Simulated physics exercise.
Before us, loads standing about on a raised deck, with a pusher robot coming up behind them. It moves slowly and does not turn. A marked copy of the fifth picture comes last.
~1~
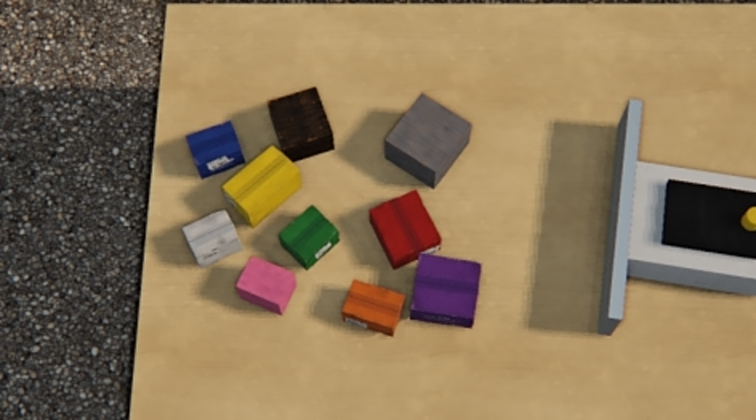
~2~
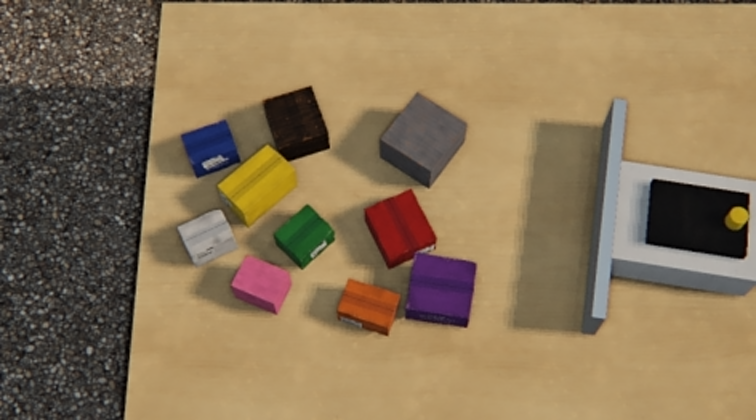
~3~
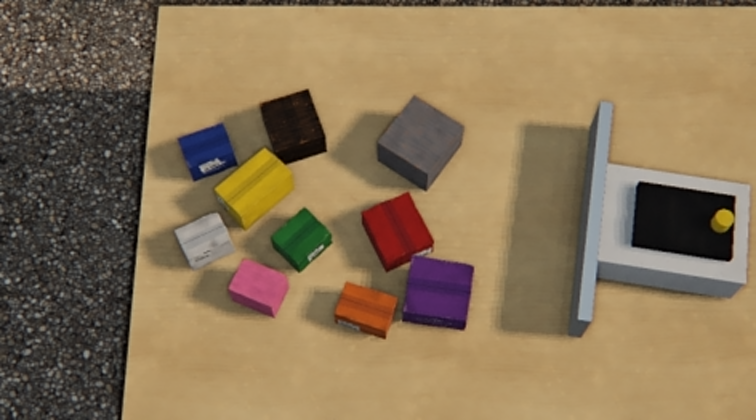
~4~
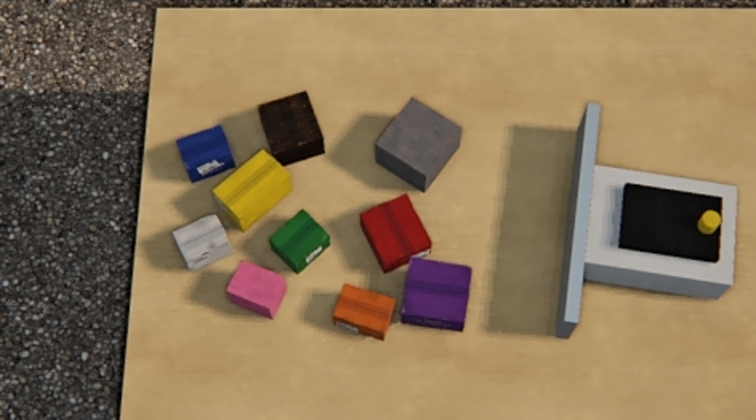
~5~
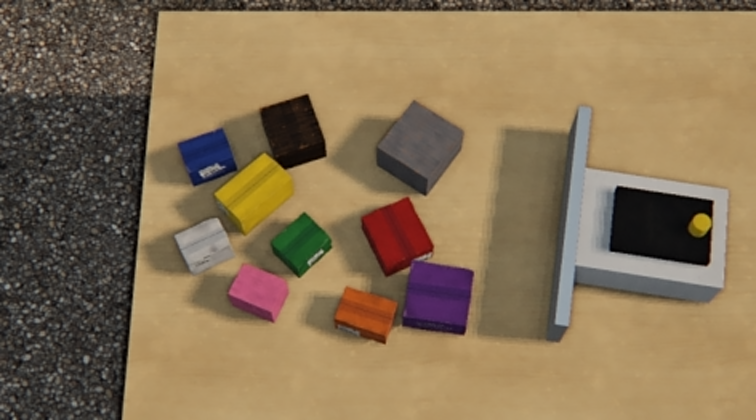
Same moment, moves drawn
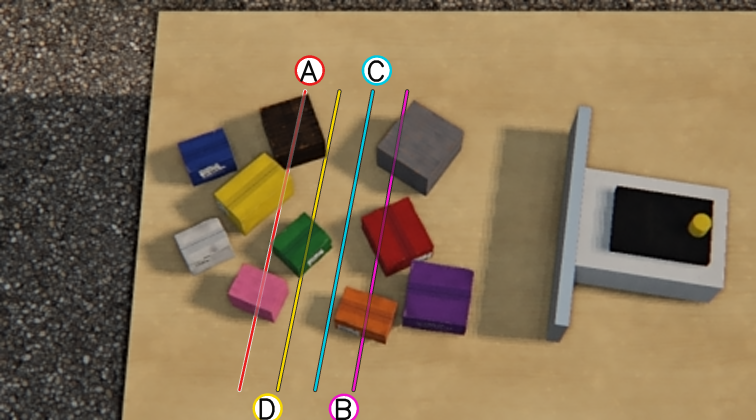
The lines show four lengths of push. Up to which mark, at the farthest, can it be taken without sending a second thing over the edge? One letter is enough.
A is the last line within the limit.
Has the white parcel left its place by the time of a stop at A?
By then, yes.
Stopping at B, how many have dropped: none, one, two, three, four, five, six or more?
The count is none.
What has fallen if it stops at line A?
The pink crate goes over.
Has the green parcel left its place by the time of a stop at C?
Yes.
On the copy, A at (274, 232); B at (382, 232); C at (346, 232); D at (310, 232).
On A. First, robot (547, 224); orange parcel (351, 318); purple box (414, 297).
Then, robot (437, 224); pink crate (196, 289); orange parcel (240, 315).
Finally, robot (355, 224); pink crate over the edge; white parcel (148, 233); one fallen.
By contrast, B is within the limit but short; C is within the limit but short; D is within the limit but short.
